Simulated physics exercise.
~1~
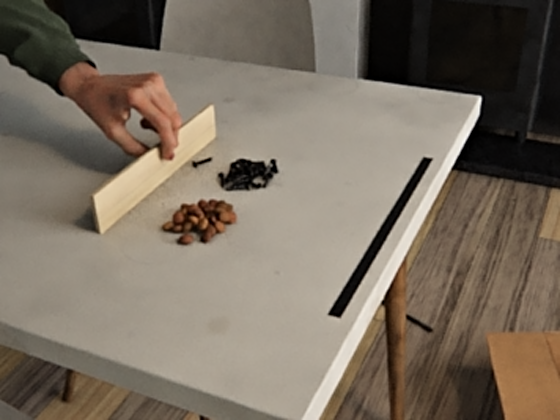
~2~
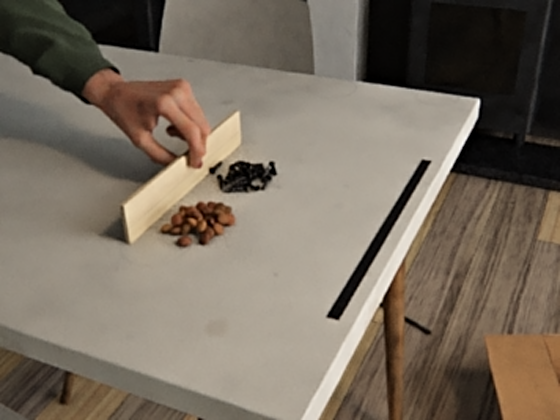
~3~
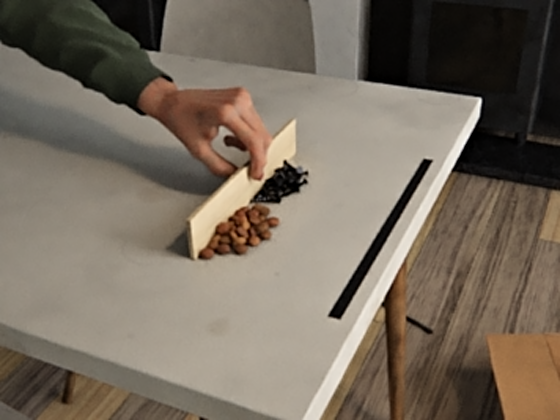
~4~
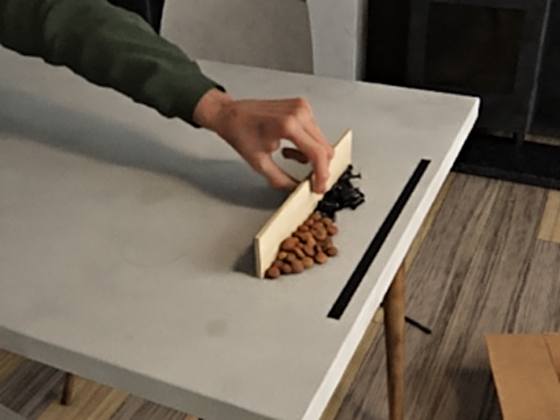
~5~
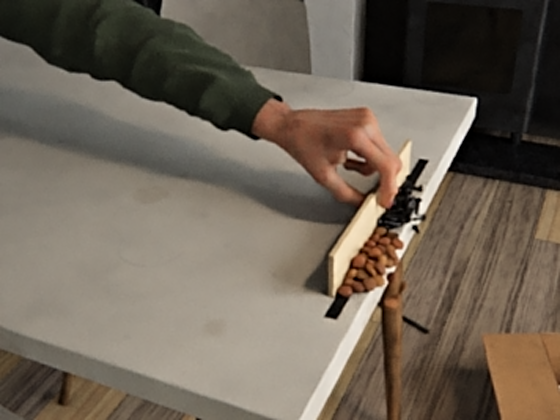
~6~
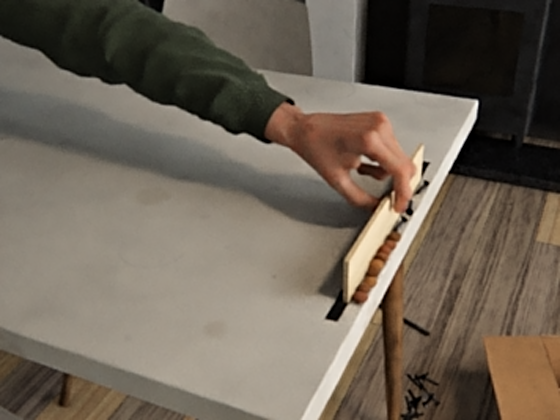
A hand in a dark green sleeve holds a thin pale strip of wood upright on a light grey table, seen from above at an angle, with a wooden floor beyond. To the right of the strip lie a nearer pile of reddish-brown nuts and a farther pile of small black screws, and a black tape line runs near the right edge. The hand slides the strip rightward, gathering both piles and pushing them to the tape. There the strip stops, screws scatter on the floor below, and a row of brown pieces remains along the edge.
